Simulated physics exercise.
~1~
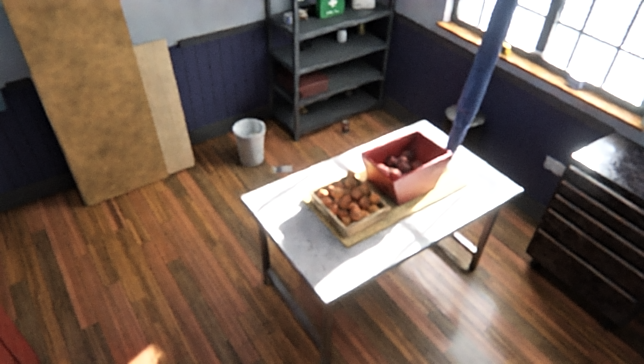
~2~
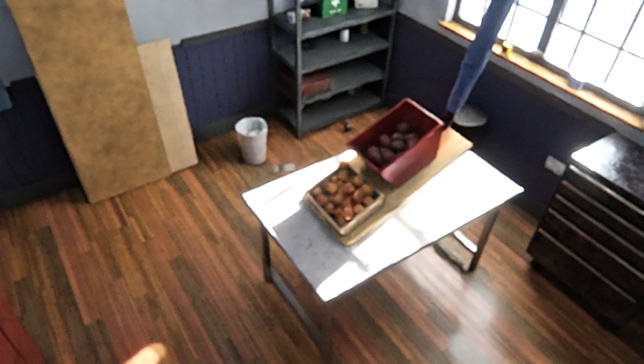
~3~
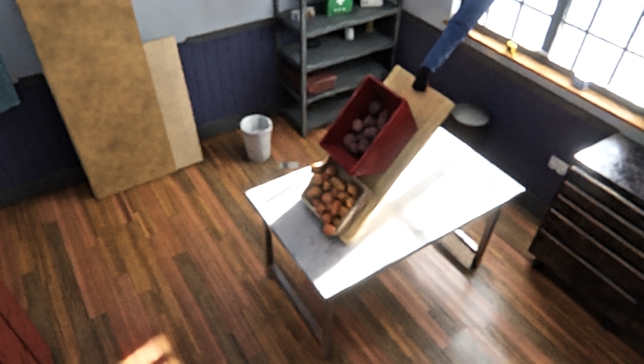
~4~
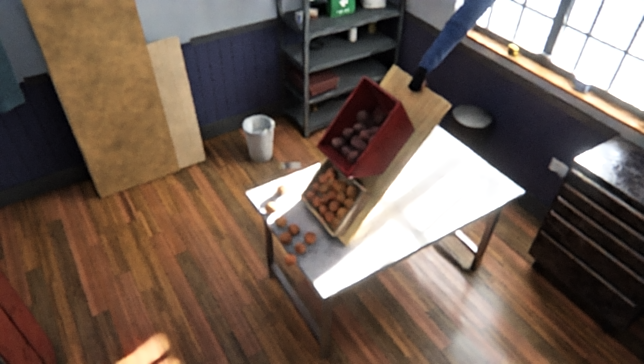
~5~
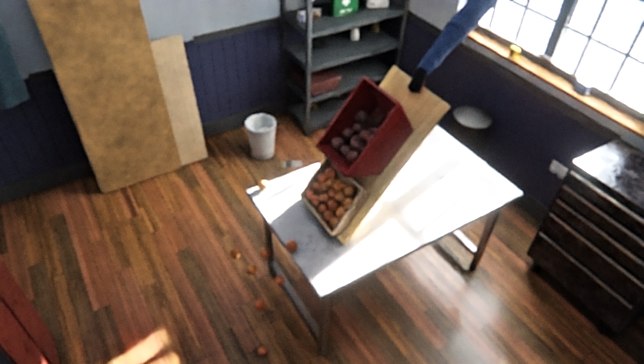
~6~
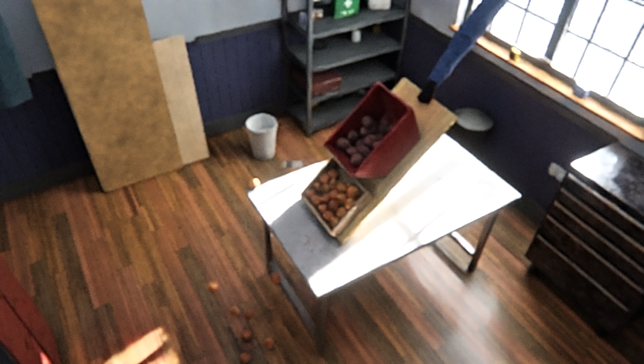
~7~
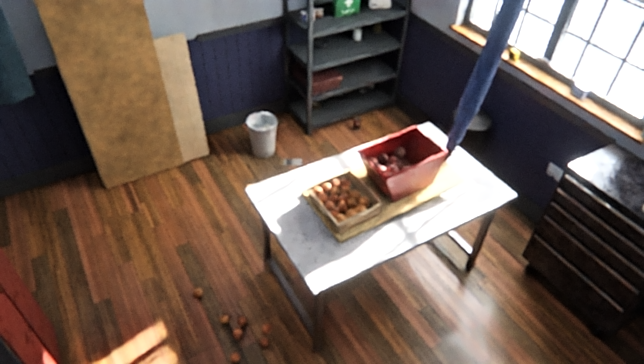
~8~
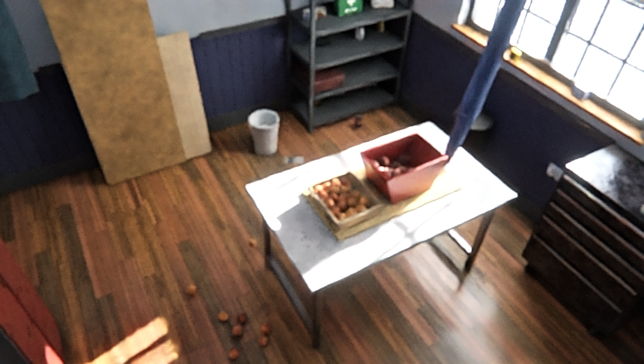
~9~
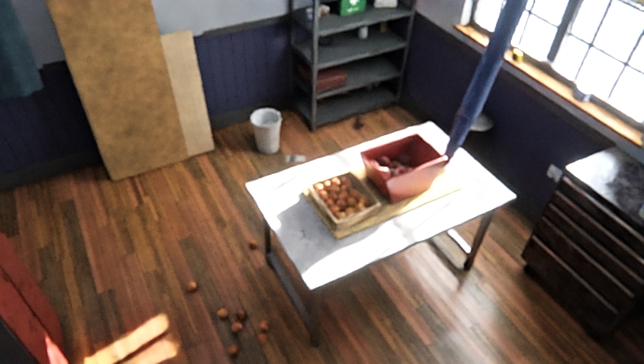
In this clip, a blue arm tips a board holding a wooden tote of oranges and a red tote of potatoes steeply left on a table, spilling several oranges onto the floor, then lowers it flat, with the potatoes still in the red tote and most oranges still in theirs.
